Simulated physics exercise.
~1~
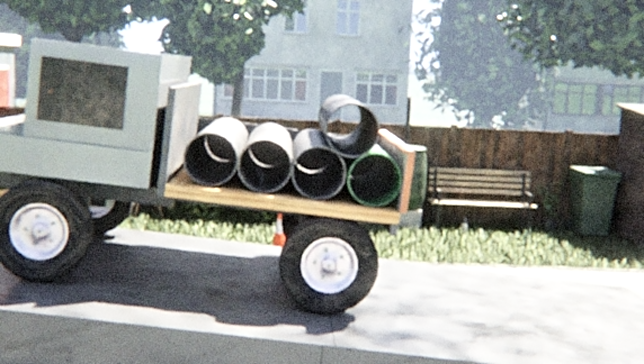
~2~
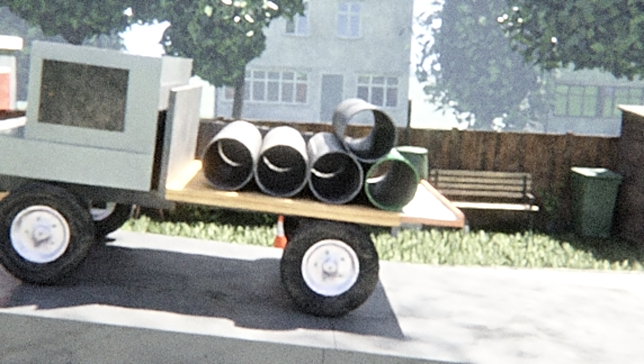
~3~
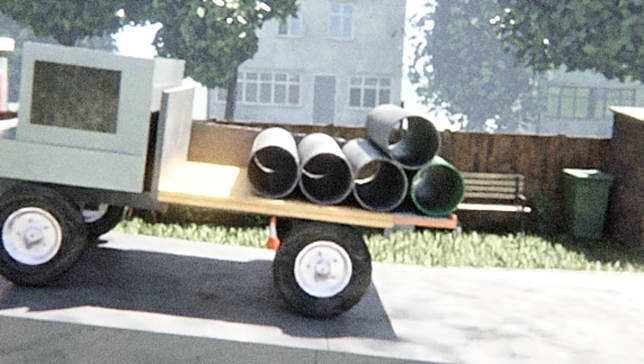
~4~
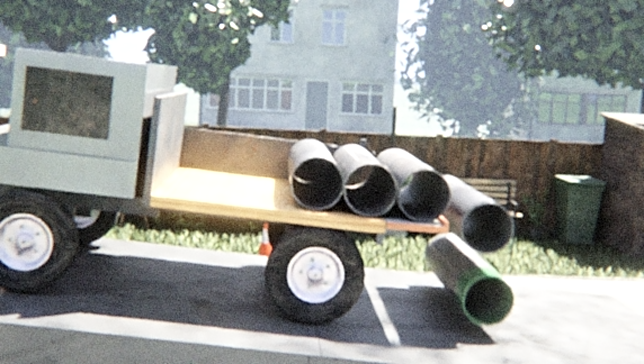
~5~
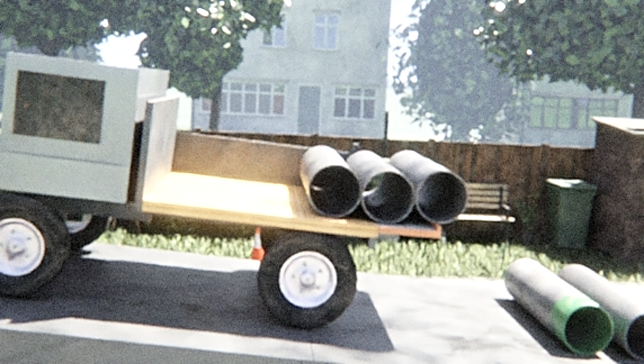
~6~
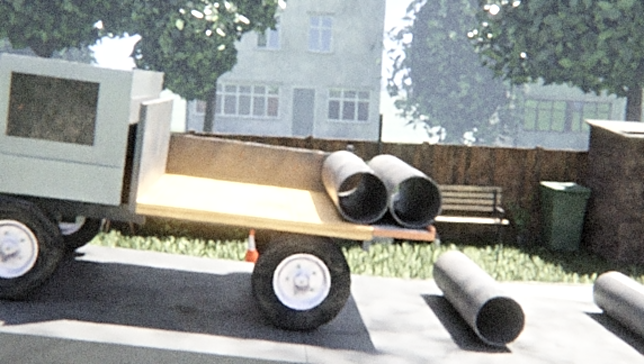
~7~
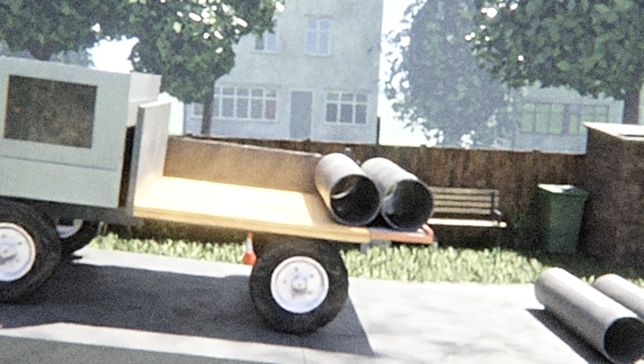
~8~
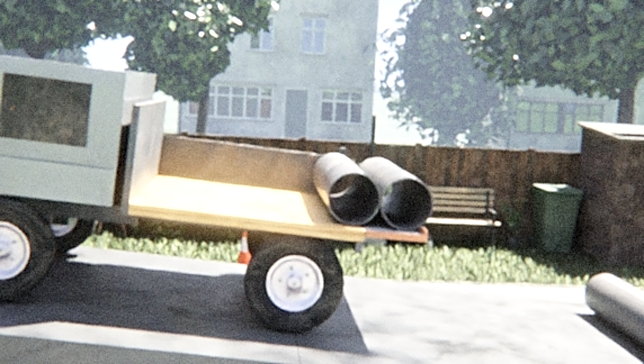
Roadside by a fence, a truck's tailgate dropping and pipes rolling right, three including the green-marked one falling off, two staying aboard.
